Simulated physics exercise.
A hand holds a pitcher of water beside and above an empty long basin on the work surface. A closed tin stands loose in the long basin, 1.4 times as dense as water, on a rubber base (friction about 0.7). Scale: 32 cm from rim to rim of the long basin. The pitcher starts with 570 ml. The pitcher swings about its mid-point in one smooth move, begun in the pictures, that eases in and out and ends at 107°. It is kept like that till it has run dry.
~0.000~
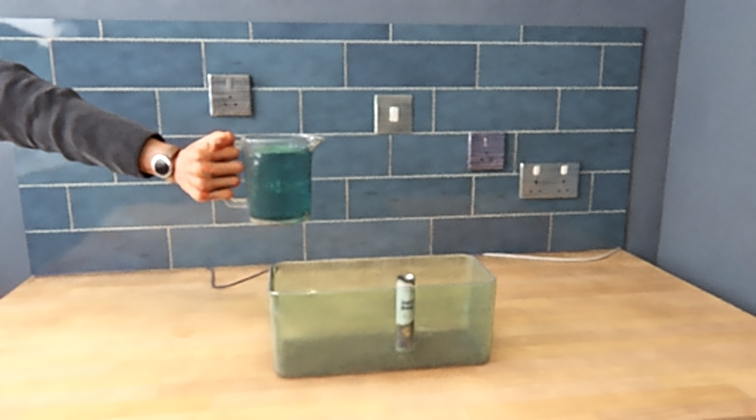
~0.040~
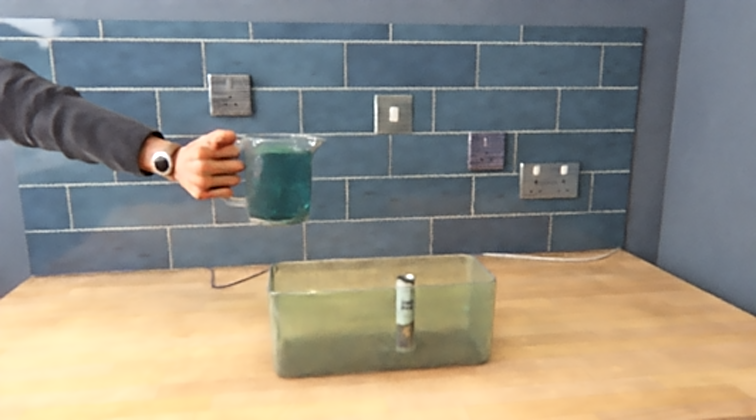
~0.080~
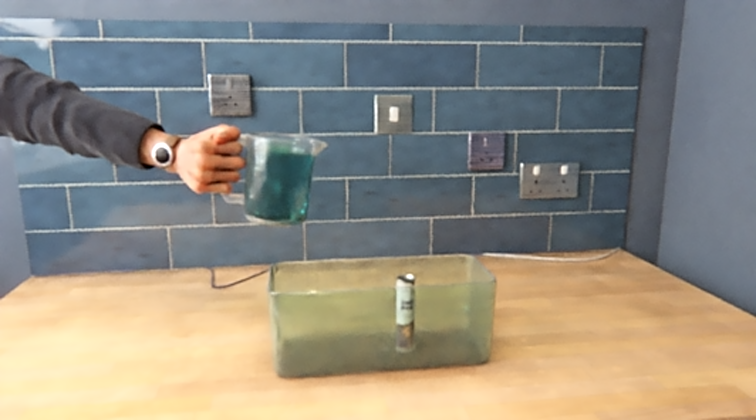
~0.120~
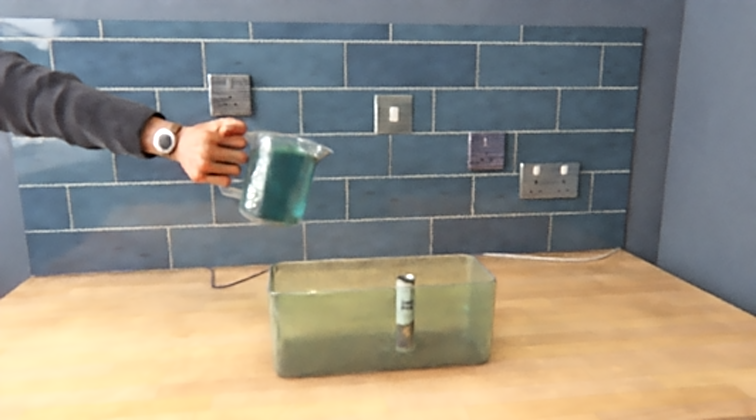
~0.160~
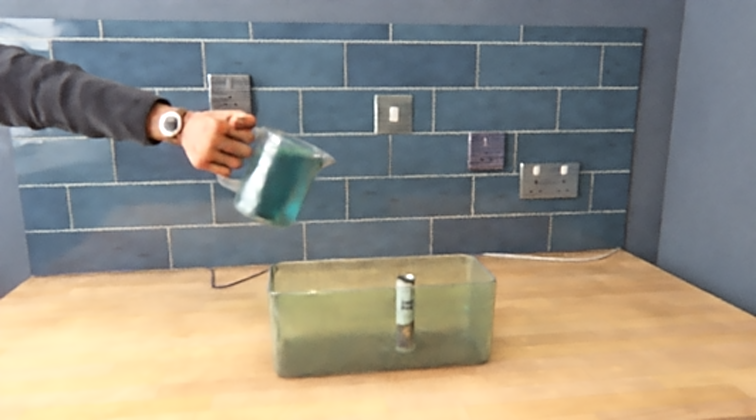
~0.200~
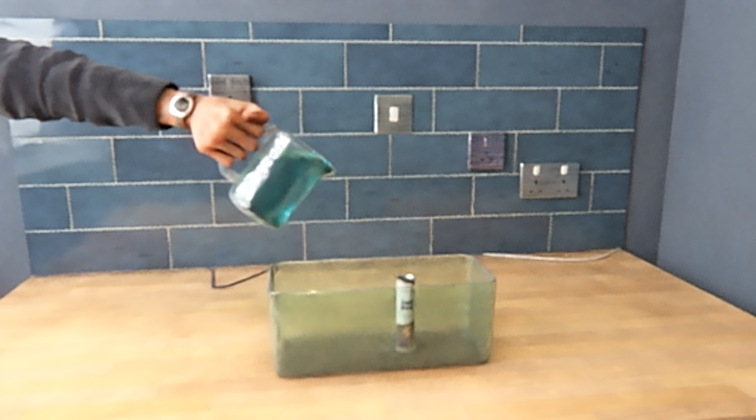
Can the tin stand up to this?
It keeps standing.
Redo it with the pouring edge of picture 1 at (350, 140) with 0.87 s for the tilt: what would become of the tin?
Then it falls.
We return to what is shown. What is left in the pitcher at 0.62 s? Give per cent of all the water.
About 14 per cent.
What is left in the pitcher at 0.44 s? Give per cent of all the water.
Near 52 in a hundred.
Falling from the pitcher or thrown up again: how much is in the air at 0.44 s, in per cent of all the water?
Some 28 per cent.
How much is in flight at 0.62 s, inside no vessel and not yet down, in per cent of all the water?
Some 18 per cent.
By 0.44 s the tilt is 103° and 52 per cent is still to pour; the tin stands where it began.
By 0.62 s the tilt is 107° and 13 per cent is still to pour; the tin stands where it began.
By 0.80 s the tilt is 107° and 2 per cent is still to pour; the tin stands where it began.
By 1.00 s the tilt is 107° and 0 per cent is still to pour; the tin stands where it began.
At rest the tin stands where it began.
